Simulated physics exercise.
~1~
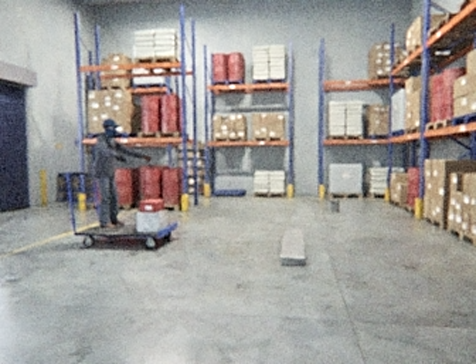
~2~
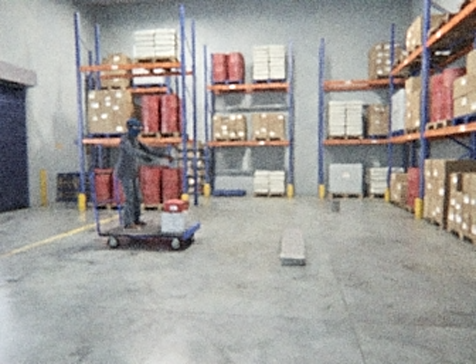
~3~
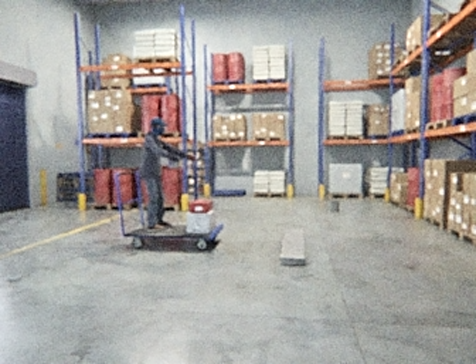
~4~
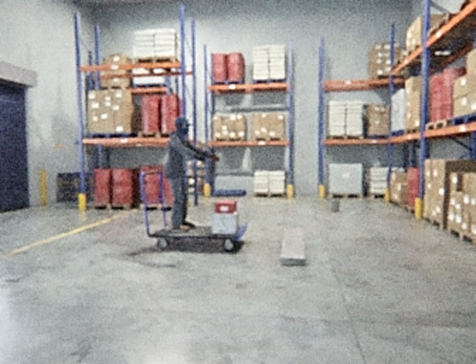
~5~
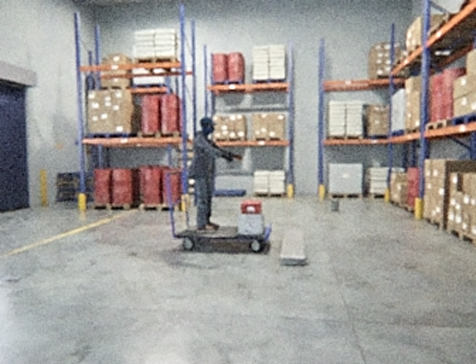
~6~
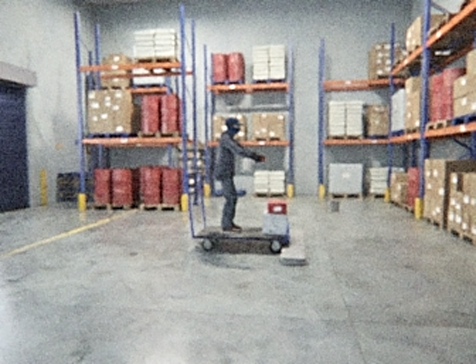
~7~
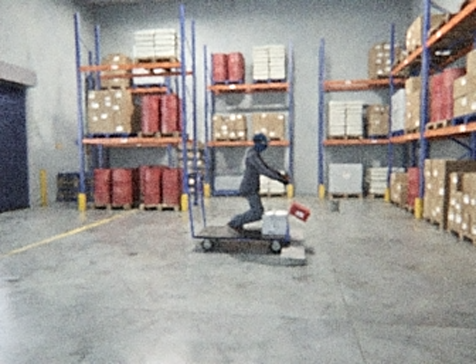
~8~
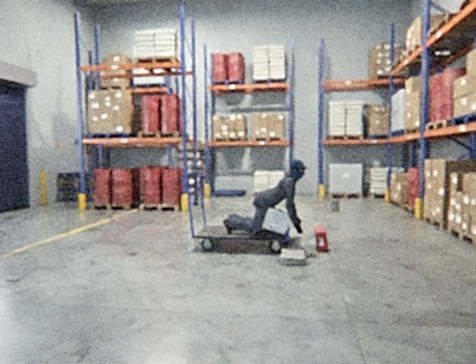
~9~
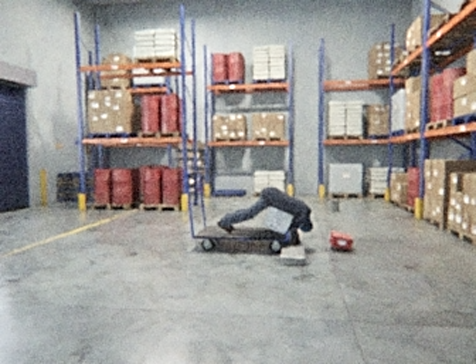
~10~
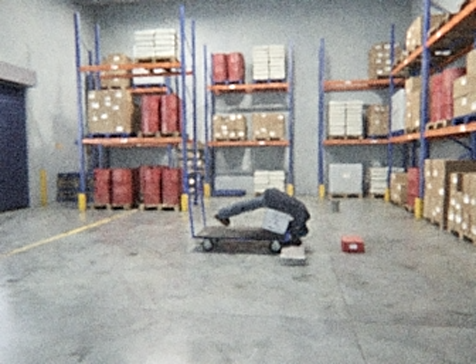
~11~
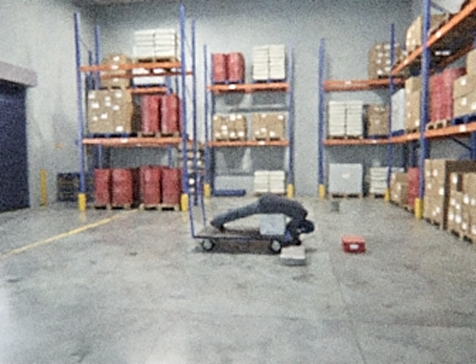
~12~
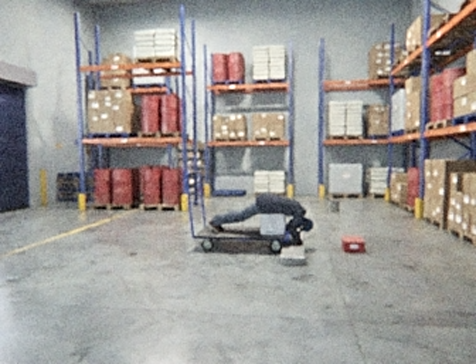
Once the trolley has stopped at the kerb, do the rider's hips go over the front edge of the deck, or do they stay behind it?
The rider's hips stay behind the front edge, even though the head and arms hang down past it.
To begin with, a dark-clad person stands on a flat trolley rolling right across a warehouse floor, with a red tote stacked on a white parcel near its front. The trolley keeps gliding past the shelving until its front wheels meet a low, pale kerb and it stops short without tipping. The red tote tumbles off over the front, while the person pitches forward onto their knees and folds down over the parcel, head and arms dropping past the edge. The tote comes to rest upside down on the floor beyond the kerb. The person ends slumped face down over the tilted parcel, hips still above the deck.
